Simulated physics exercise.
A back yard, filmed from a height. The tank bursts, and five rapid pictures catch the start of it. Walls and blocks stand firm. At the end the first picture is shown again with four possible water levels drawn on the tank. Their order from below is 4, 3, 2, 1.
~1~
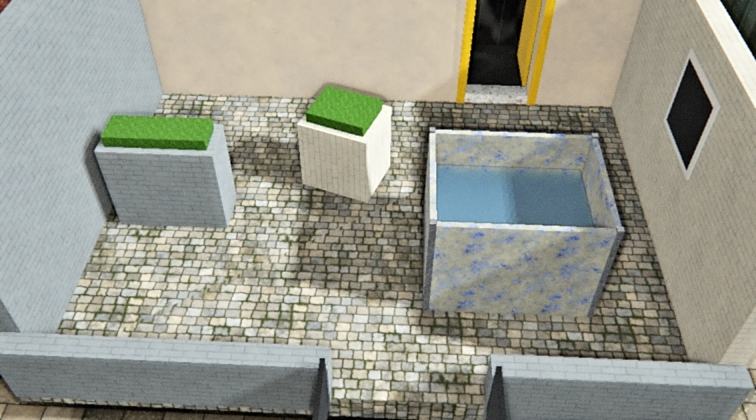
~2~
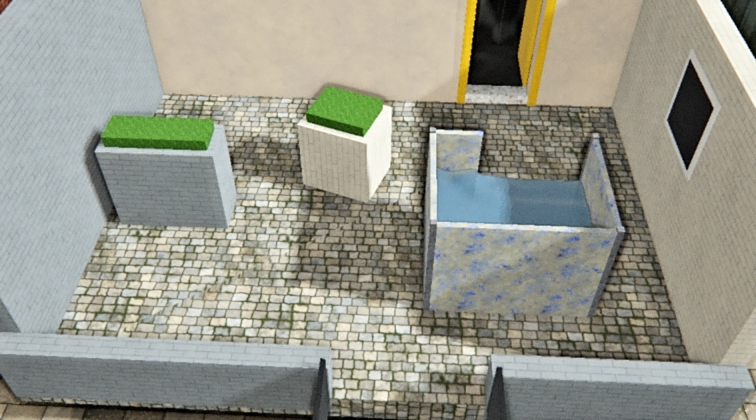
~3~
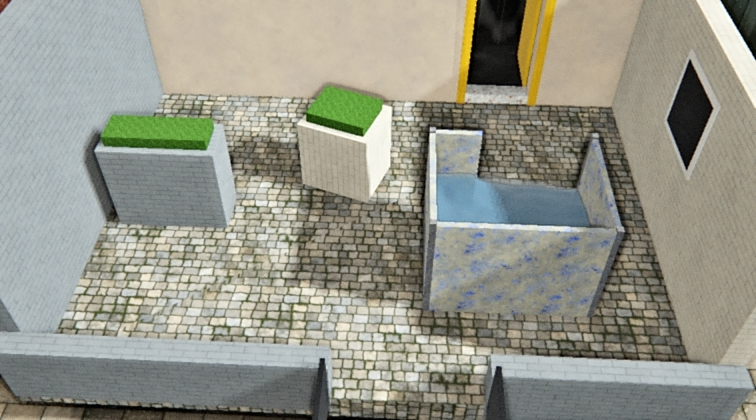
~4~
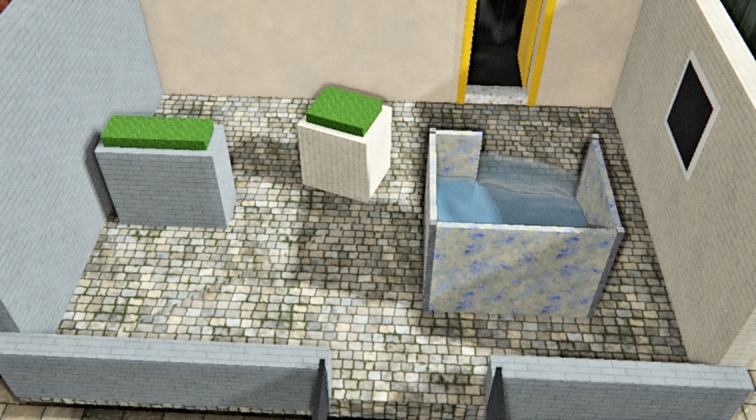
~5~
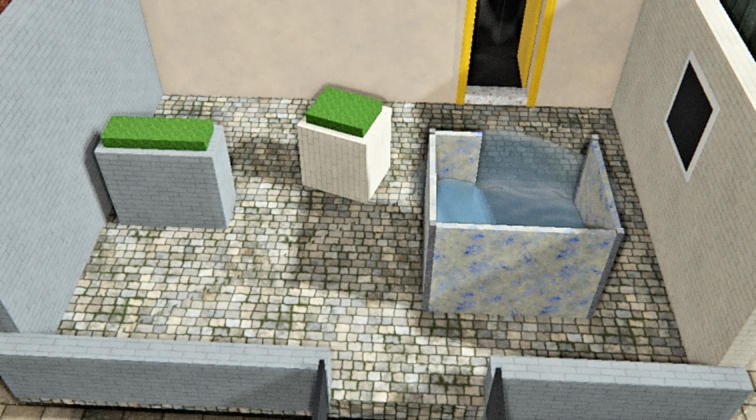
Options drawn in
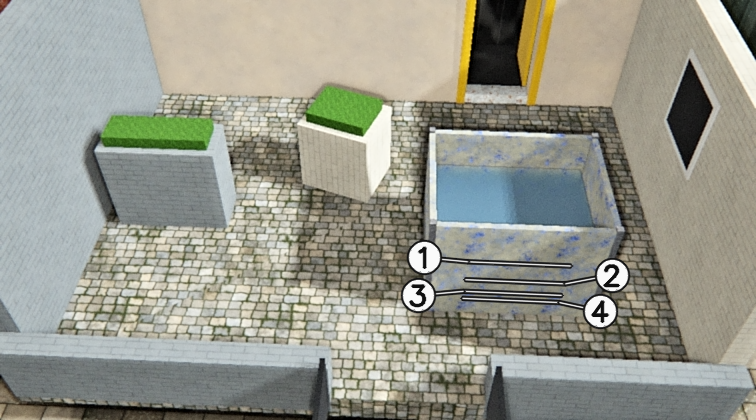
Water surging out the back of a patterned stone tank as part of its rear wall vanishes, in a cobbled yard with grass-topped planters.
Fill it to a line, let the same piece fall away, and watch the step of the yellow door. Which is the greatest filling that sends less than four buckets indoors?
I would pick mark 3.
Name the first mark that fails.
Mark 2.
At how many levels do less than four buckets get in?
Two of them.
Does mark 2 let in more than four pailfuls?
Yes, that goes wrong.
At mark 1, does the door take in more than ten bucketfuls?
Yes.
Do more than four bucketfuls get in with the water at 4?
No.
In white, 1 at (519, 263); 2 at (515, 281); 3 at (512, 293); 4 at (510, 300); from the bottom up 4, 3, 2, 1.
Choosing 1, dozens of bucketfuls pour in.
Choosing 2, about 11 bucketfuls get in.
Choosing 3, a bucket or two gets in.
Choosing 4, nothing gets over.
